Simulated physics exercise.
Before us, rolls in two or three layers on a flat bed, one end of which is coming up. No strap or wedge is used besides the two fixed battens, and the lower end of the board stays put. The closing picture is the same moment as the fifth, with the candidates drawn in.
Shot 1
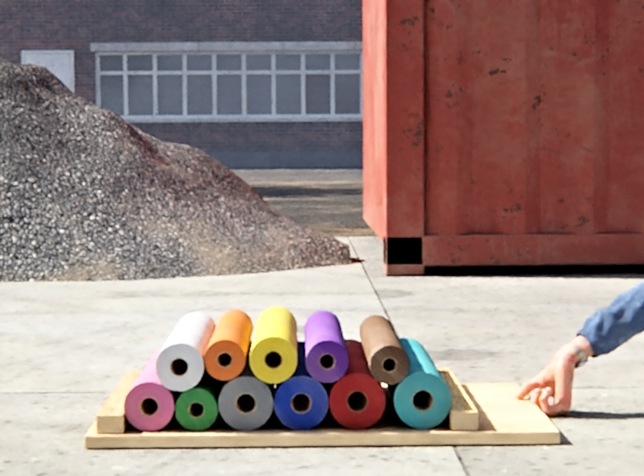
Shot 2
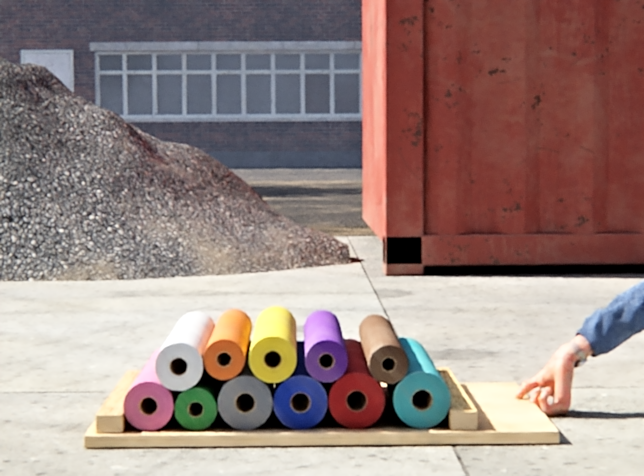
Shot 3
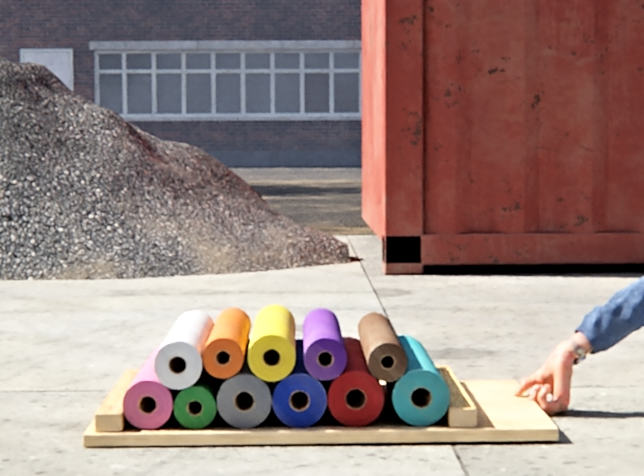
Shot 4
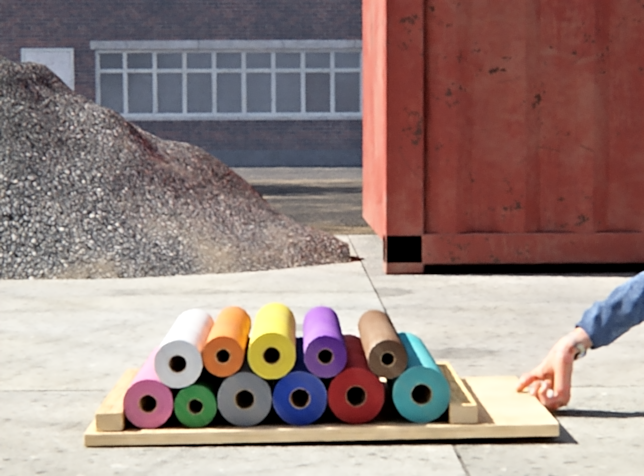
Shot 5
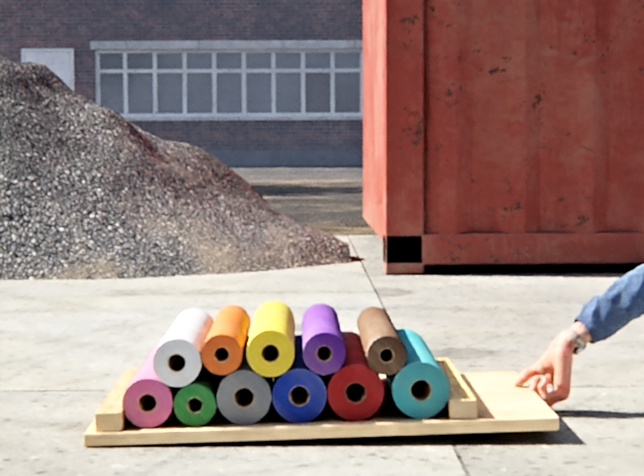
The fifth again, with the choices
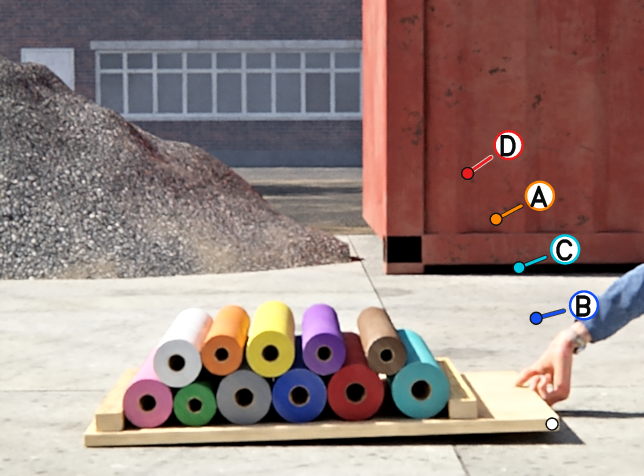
Colourful rolls lie stacked on a wooden board as a hand slightly raises its right end.
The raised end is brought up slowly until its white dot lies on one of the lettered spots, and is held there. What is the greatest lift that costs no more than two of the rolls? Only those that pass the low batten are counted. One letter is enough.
The highest mark that will do is A.
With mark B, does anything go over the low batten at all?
No.
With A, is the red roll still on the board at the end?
The red roll: Yes.
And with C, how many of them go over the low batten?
It comes to none.
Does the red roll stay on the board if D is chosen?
The red roll: Yes.
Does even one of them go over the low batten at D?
Yes, at D.
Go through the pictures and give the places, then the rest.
The first picture shows white roll (179, 367); purple roll (327, 361); orange roll (225, 360).
The second picture shows orange roll (224, 359); brown roll (389, 364).
The third picture shows board (319, 402); red roll (356, 399); turquoise roll (421, 397); blue roll (300, 400).
The fourth picture shows board (320, 399); pink roll (148, 403); green roll (196, 406).
The fifth picture shows board (320, 397); pink roll (148, 403); green roll (195, 405).
On the copy, A at (496, 219); B at (536, 318); C at (519, 268); D at (468, 173); the white dot at (552, 424).
On A. First, board at 16°.
Then, board at 28°.
Finally, board at 28°, none over the low batten.
By contrast, B none over the low batten; C none over the low batten; D five over the low batten.
